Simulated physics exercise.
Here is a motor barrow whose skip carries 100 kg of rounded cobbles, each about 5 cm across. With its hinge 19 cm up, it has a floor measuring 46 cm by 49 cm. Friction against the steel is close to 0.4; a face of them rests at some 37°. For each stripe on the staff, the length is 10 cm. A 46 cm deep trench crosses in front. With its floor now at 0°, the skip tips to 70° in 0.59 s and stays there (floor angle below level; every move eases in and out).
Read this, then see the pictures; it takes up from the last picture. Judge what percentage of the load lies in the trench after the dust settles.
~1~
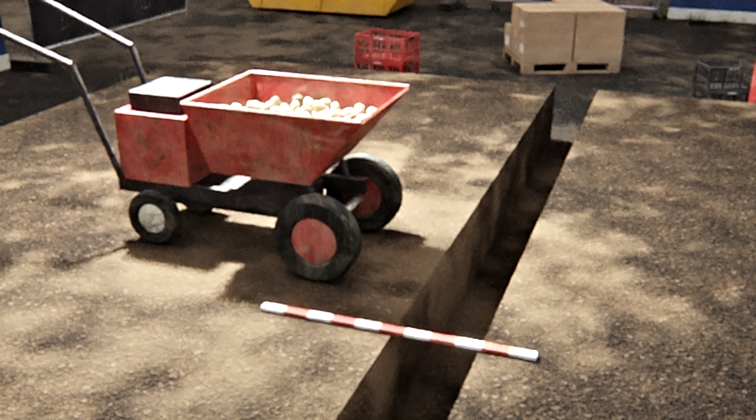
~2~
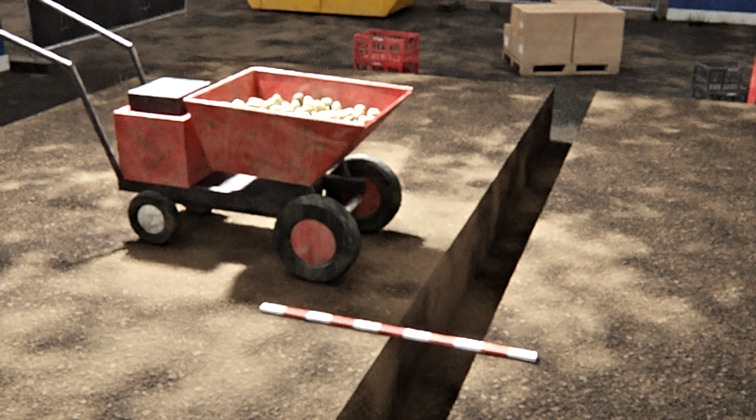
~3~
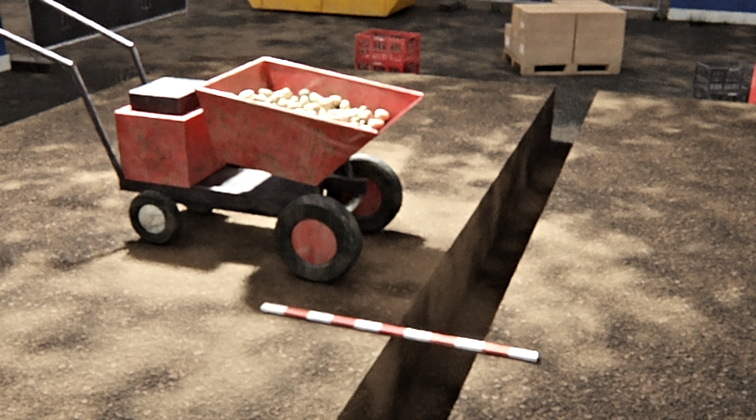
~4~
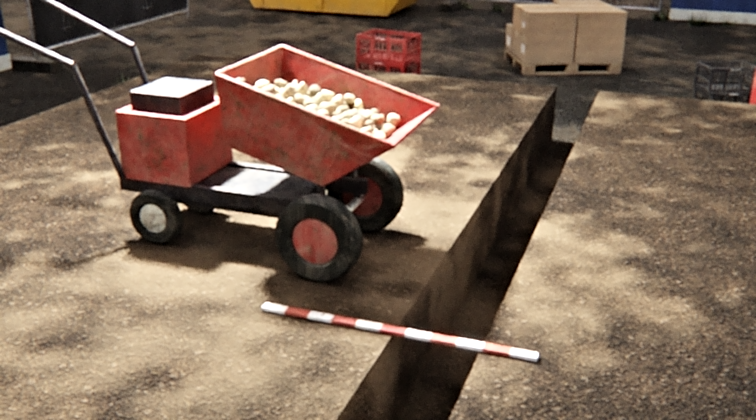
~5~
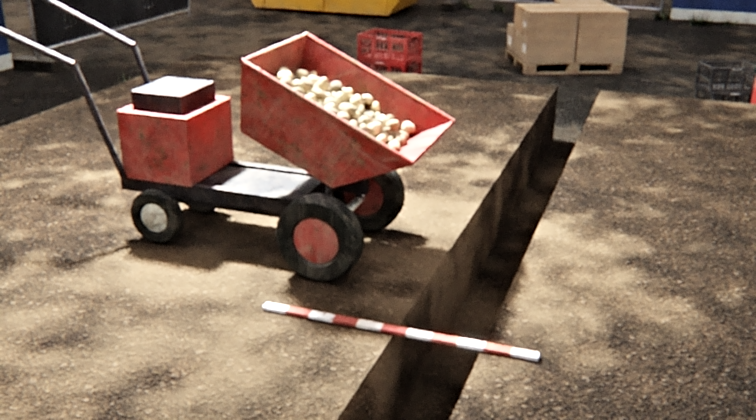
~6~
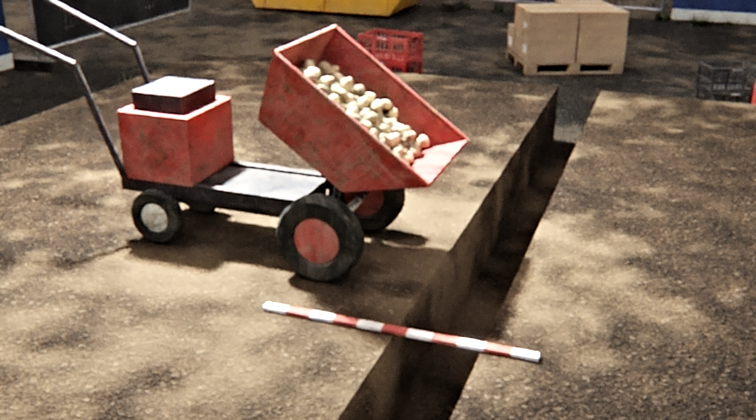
About 49 %.
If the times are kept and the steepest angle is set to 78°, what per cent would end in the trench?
Share in trench: Approx. 55%.
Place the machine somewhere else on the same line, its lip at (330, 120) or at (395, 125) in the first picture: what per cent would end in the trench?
Near 80 and near 20 percent.
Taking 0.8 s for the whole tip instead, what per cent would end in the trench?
Close to 60 percent, then.
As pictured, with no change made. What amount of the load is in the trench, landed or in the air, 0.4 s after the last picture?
By then, around 15 percent.
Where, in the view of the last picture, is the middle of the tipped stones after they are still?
Their middle ends up near (521, 274).
Then, 0.1 s after the last picture the floor is at 59°, 100 % in the skip; the foremost stones are at (435, 191).
Then, 0.4 s after the last picture the floor is at 70°, 80 % in the skip, 15 % in the trench, 5 % past the trench; the foremost stones are at (531, 270).
Then, 0.7 s after the last picture the floor is at 70°, 18 % in the skip, 32 % in the trench, 49 % past the trench; the foremost stones are at (704, 313).
Then, 2.7 s after the last picture the floor is at 70°, 0 % in the skip, 49 % in the trench, 51 % past the trench; the foremost stones are past the picture's edge.
